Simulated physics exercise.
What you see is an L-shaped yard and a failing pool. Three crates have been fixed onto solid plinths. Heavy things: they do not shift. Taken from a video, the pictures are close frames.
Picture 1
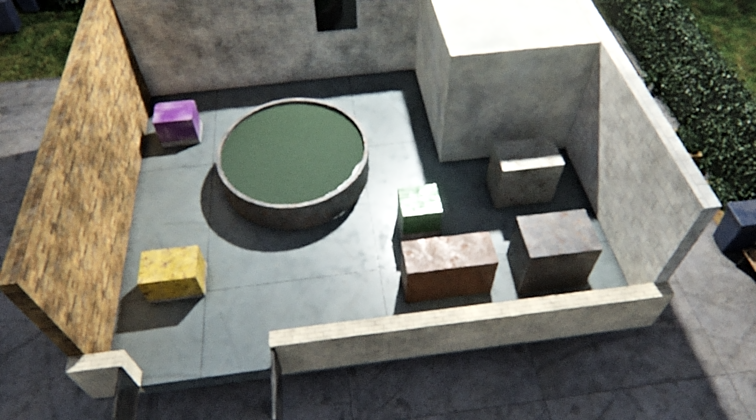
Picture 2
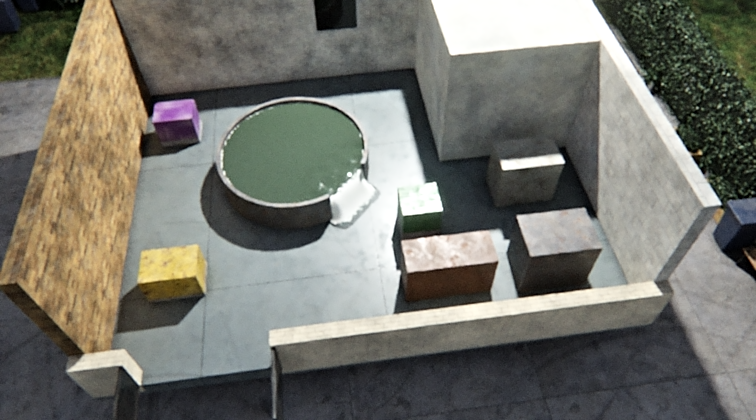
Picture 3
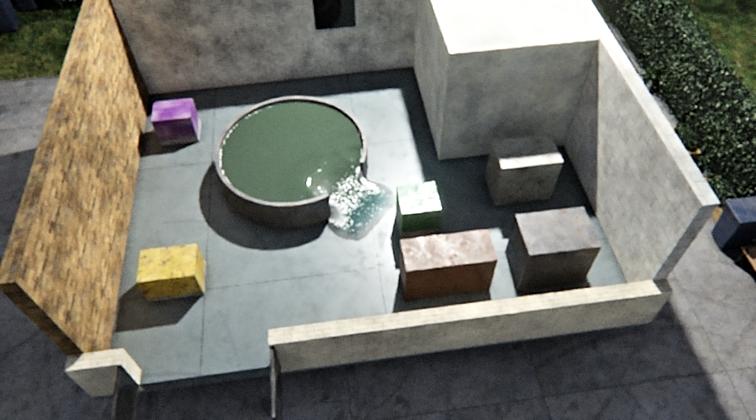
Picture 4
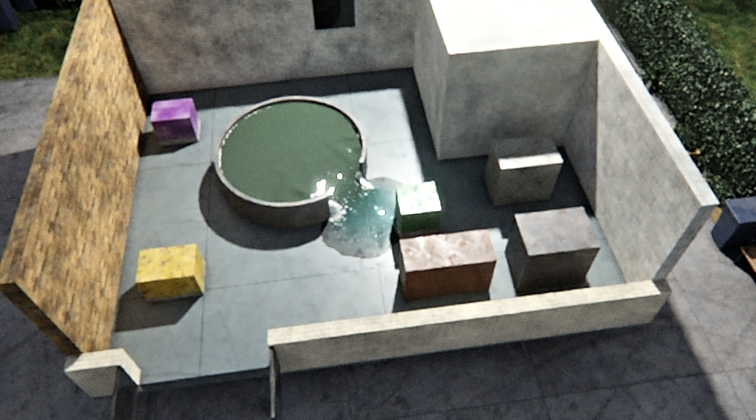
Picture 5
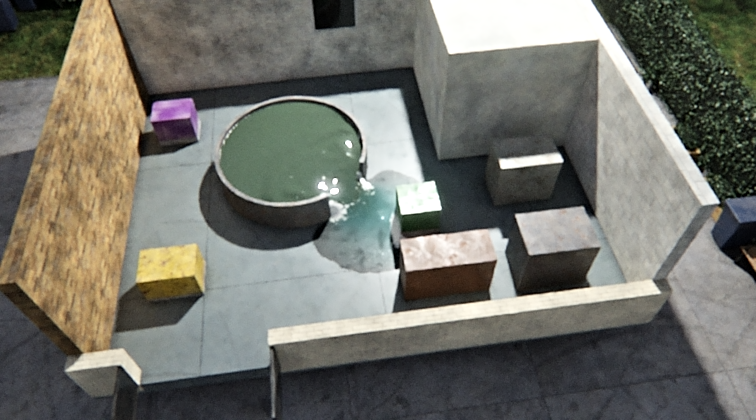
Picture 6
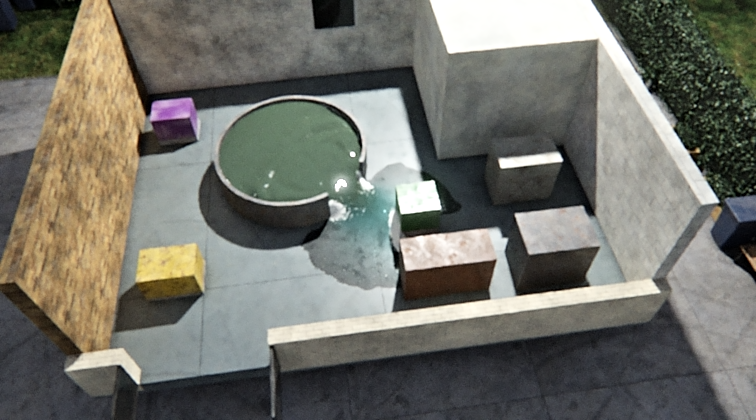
Water breaks out of the lower right rim of a round, green-filled pool in a walled, paved yard, seen from high above by a camera that stays still. A purple block and a yellow block sit to the left, with green, reddish-brown and grey blocks to the right. The water splashes white, then spreads across the paving toward the green and reddish-brown blocks, which stay put.
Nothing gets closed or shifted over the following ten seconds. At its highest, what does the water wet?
Outcome: Yellow crate: Touched; purple crate: Untouched; green crate: Touched.
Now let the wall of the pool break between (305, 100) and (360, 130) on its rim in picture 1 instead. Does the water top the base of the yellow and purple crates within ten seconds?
First the yellow crate: It gets reached; then the purple crate: It gets reached.
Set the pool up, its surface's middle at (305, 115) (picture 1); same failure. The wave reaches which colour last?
The purple crate comes last.
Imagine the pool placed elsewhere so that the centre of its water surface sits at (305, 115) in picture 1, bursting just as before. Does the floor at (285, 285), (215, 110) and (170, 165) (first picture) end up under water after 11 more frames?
Results in order - left untouched, left untouched, left untouched.
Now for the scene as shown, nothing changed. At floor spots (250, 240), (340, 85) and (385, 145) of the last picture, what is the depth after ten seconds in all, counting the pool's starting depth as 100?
Respectively near 4, 2 and 6 per cent.
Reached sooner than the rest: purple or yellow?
It's the yellow-painted one here.
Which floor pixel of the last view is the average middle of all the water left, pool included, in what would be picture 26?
Point: (344, 200).
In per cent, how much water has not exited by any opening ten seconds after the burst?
Roughly 94 %.
A moment on, water covers 20 % of the floor; the yellow crate not reached, the purple crate not reached, the green crate water round its plinth.
Next, water covers 30 % of the floor; the yellow crate not reached, the purple crate not reached, the green crate water round its plinth.
Then, water covers 50 % of the floor; the yellow crate water round its plinth, the purple crate not reached, the green crate water round its plinth.
Later, water covers 65 % of the floor; the yellow crate water round its plinth, the purple crate not reached, the green crate water round its plinth.
In the end, water covers 85 % of the floor; the yellow crate was topped, the purple crate stayed above the water, the green crate was topped.
